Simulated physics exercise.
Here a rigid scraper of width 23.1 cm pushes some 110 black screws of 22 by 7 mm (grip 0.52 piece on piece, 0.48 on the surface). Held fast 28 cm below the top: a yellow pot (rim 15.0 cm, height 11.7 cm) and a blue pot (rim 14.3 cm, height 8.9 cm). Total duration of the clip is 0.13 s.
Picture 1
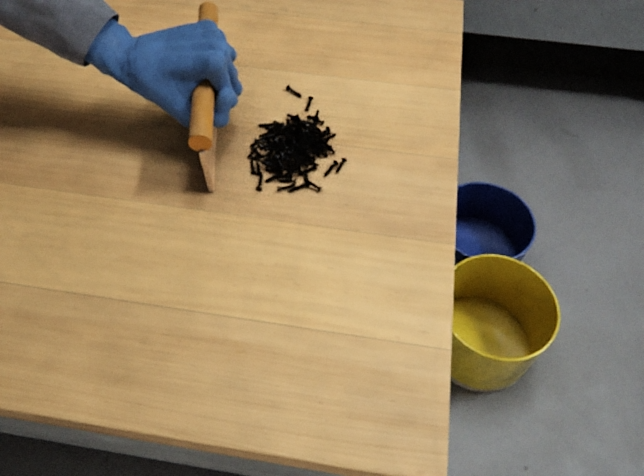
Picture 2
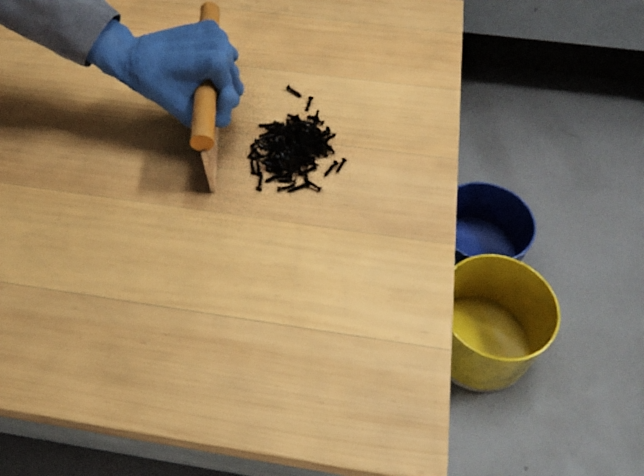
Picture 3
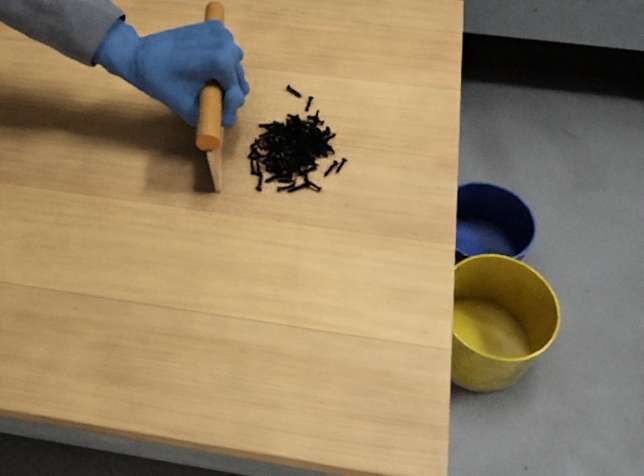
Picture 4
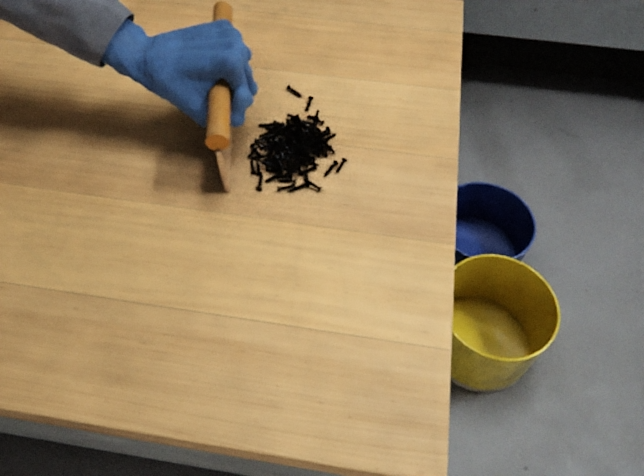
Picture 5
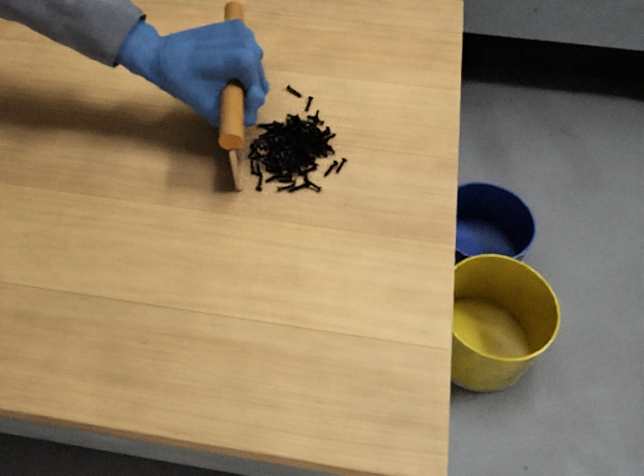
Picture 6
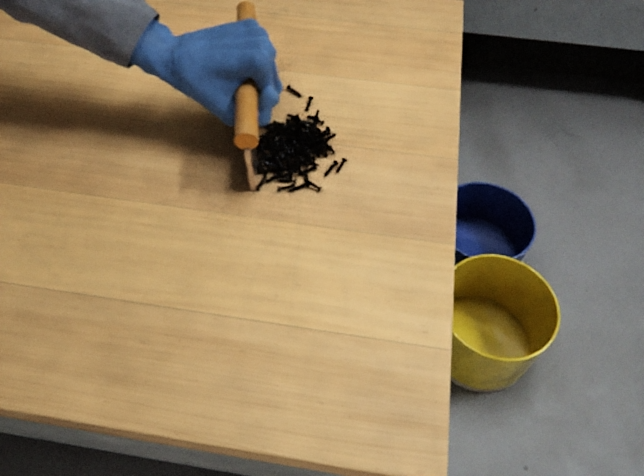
A blue-gloved hand slides a scraper right across a table to a black screw pile.
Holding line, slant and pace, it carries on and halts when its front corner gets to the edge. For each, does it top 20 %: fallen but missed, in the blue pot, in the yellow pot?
Tally: Missed does not exceed it, blue pot exceeds it, yellow pot does not exceed it.
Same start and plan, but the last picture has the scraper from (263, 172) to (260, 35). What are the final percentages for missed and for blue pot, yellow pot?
Missed: 20 %, blue pot: 35 %, yellow pot: 40 %.
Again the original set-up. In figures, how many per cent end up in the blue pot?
Estimate: Approx. 80 %.
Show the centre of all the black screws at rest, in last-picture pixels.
Roughly (489, 252), in pixels of the last view.
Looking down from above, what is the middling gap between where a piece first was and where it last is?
Around 30 centimetres.
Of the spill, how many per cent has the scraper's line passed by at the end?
About 5 %.
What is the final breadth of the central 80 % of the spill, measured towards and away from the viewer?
Estimate: Close to 10 cm.
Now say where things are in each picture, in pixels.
In the first frame, scraper from (204, 157) to (211, 25); moved 0.0 cm; 0 pieces shifted; middle of the spill at (294, 146); yellow pot at (500, 304); blue pot at (486, 220).
In the second frame, scraper from (206, 157) to (213, 25); moved 0.2 cm; 0 pieces shifted; middle of the spill at (294, 146).
In the third frame, scraper from (211, 157) to (218, 25); moved 0.8 cm; 0 pieces shifted; middle of the spill at (294, 146).
In the fourth frame, scraper from (221, 157) to (225, 25); moved 1.7 cm; 0 pieces shifted; middle of the spill at (294, 146).
In the fifth frame, scraper from (234, 156) to (236, 25); moved 3.1 cm; 0 pieces shifted; middle of the spill at (294, 146).
In the sixth frame, scraper from (248, 156) to (248, 24); moved 4.6 cm; 5 pieces shifted; middle of the spill at (294, 146); yellow pot at (500, 304); blue pot at (486, 220).
Then, 0.22 s after the last picture, scraper 18 cm from its start, spill 13 cm wide; still on top 100 %.
Then, 0.44 s after the last picture, scraper 27 cm from its start, spill 15 cm wide; off the edge, not caught 45 %, still on top 55 %.
Then, 0.64 s after the last picture, scraper 27 cm from its start, spill 14 cm wide; yellow pot 5 %, blue pot 70 %, off the edge, not caught 15 %, still on top 15 %.
In the end, yellow pot 5 %, blue pot 80 %, fallen but missed 5 %, still on top 10 %.
